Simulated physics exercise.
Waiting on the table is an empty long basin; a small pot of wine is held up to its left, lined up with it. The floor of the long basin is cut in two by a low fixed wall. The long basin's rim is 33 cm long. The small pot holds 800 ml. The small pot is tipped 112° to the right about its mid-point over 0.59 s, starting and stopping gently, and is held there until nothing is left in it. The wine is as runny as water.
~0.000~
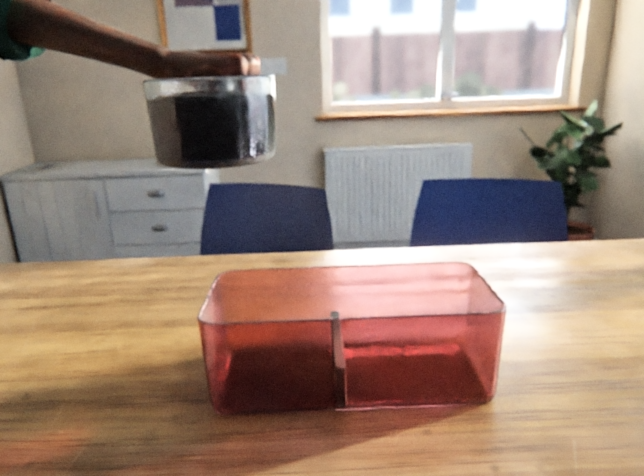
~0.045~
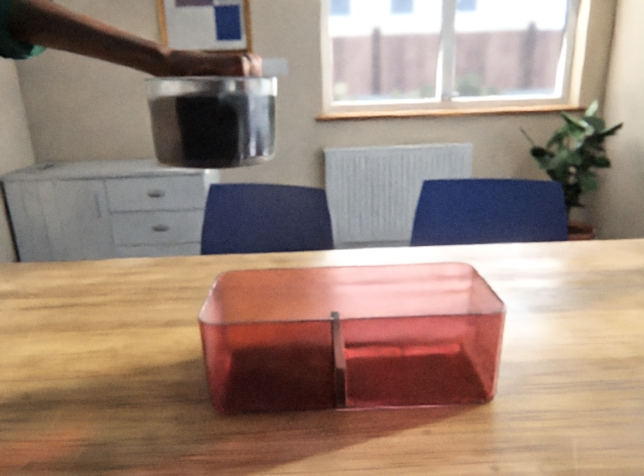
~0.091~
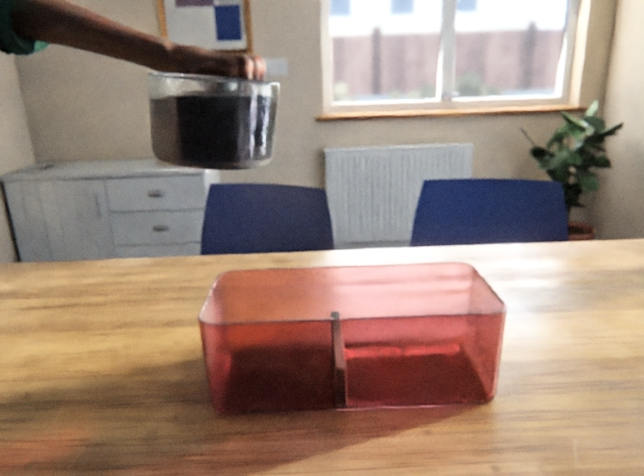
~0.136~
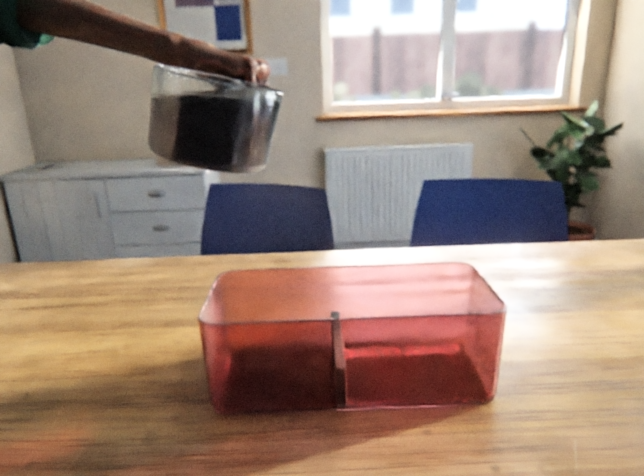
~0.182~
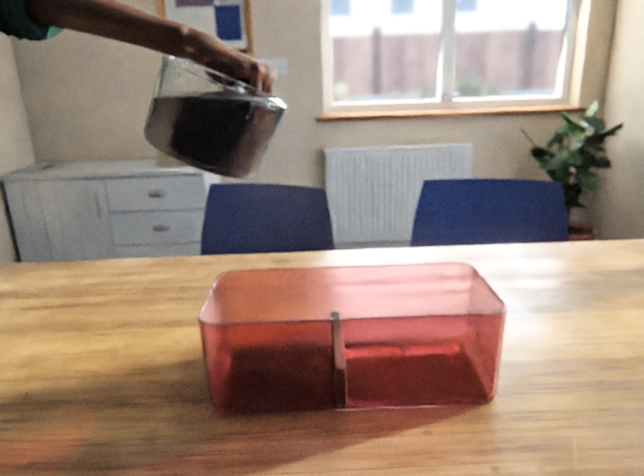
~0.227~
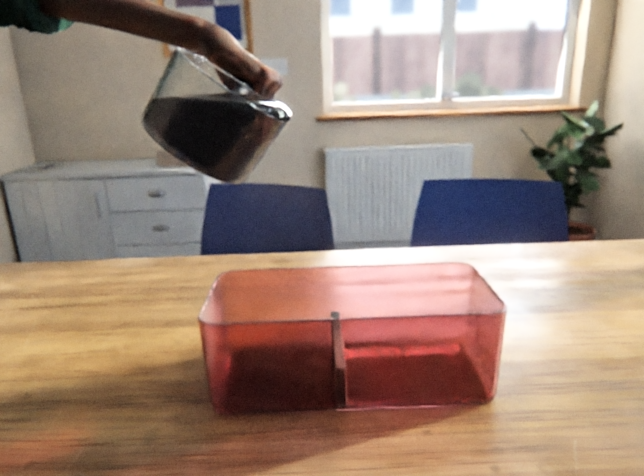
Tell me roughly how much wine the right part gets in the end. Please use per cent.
It gets about 61 per cent.
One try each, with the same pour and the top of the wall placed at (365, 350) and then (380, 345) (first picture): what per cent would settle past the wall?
I'd put it at about 25 per cent for the first and about 10 per cent for the second.
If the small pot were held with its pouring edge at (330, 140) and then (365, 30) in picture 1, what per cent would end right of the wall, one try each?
The first try gives 90 percent and the second 80 percent.
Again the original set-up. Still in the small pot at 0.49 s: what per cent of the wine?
30 %.
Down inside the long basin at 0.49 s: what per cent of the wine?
About 16%.
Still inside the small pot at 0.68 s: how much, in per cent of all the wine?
I'd say some 4 per cent remains.
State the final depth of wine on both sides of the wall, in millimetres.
Some 14 mm on the left and some 20 mm on the right.
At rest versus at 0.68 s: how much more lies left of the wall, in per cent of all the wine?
Some 14 per cent.
Then, 0.49 s in, the tilt is 104° and 29 per cent is still to pour, 1 is left of the wall and 14 right of it.
Then, 0.68 s in, the tilt is 112° and 4 per cent is still to pour, 23 is left of the wall and 61 right of it.
Then, 0.87 s in, the tilt is 112° and 0 per cent is still to pour, 35 is left of the wall and 60 right of it.
Then, 1.09 s in, the tilt is 112° and 0 per cent is still to pour, 36 is left of the wall and 61 right of it.
Finally, 36 per cent lies left of the wall, 61 right of it and 3 outside.
